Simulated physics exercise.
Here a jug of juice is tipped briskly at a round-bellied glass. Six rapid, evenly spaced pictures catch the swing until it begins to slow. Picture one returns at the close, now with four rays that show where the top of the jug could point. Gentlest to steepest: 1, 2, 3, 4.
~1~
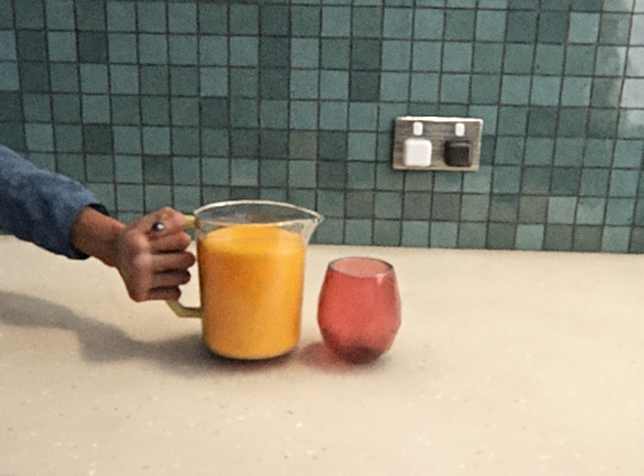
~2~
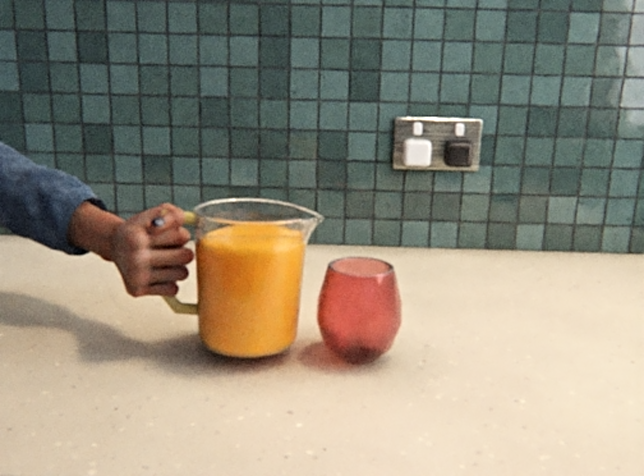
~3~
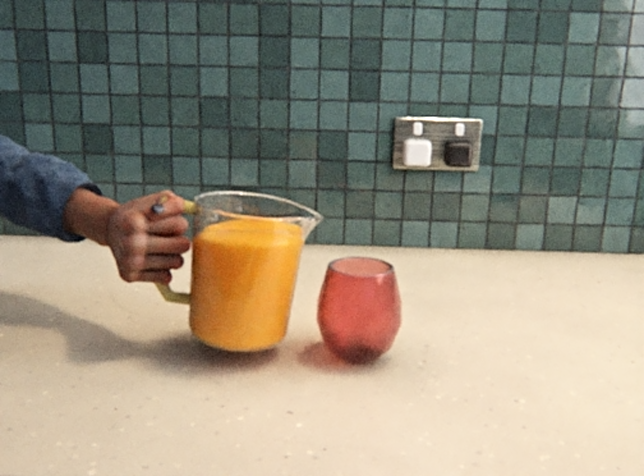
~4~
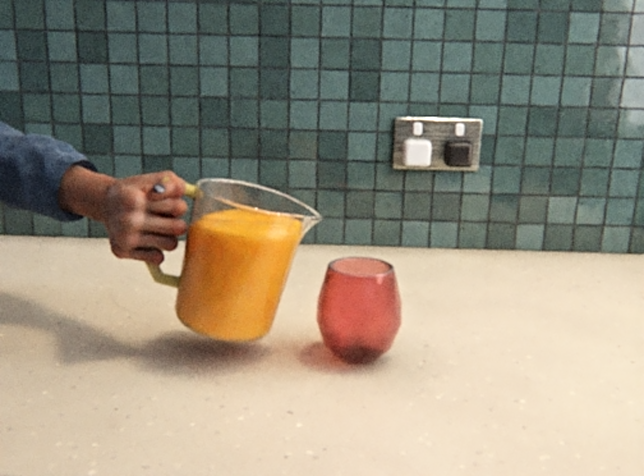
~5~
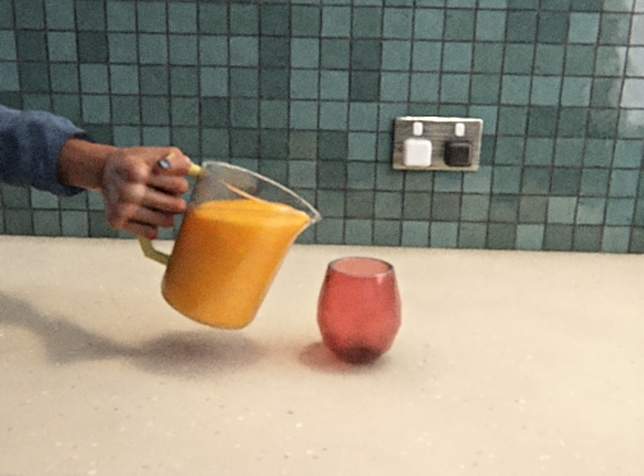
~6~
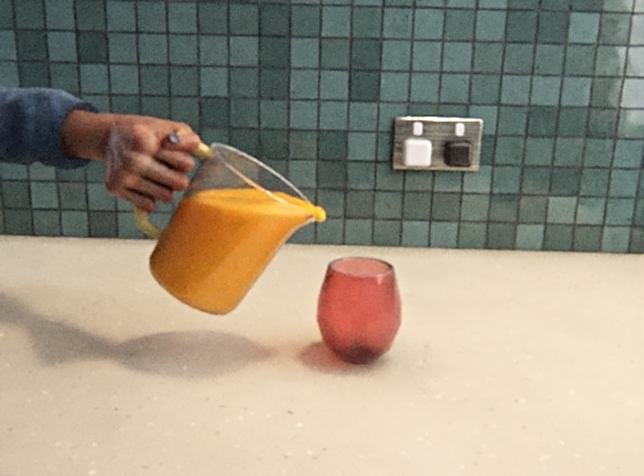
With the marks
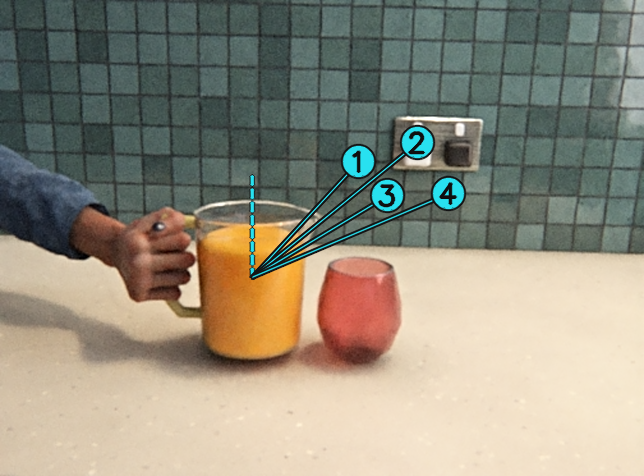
On a pale counter by green tiles, a hand lifts and tilts a jug rightward, bringing orange juice to its lip.
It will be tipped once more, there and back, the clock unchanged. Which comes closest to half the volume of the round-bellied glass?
It is 2.
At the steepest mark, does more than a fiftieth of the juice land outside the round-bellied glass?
Yes, it does.
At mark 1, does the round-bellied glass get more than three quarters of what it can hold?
No, less.
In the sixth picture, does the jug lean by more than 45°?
No, it does not.
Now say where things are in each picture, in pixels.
Upright, lip at (321, 217); rim of the round-bellied glass round (361, 265); nothing has left yet.
Upright, lip at (321, 217); nothing has left yet.
Tipped about 6°, lip at (321, 217); nothing has left yet.
Tipped about 14°, lip at (320, 217); nothing has left yet.
Tipped about 23°, lip at (320, 217); nothing has left yet.
Tipped about 32°, lip at (319, 217); juice is over the lip, down to (319, 217).
On the marked copy, 1 at (347, 174); 2 at (405, 153); 3 at (372, 204); 4 at (432, 200).
Choosing 1, the round-bellied glass ends with about 29 % of what it can hold.
Choosing 2, the round-bellied glass ends with about 51 % of what it can hold.
Choosing 3, the round-bellied glass ends with about 74 % of what it can hold.
Choosing 4, the round-bellied glass ends with about 68 % of what it can hold; 19 % of the juice is spilt.
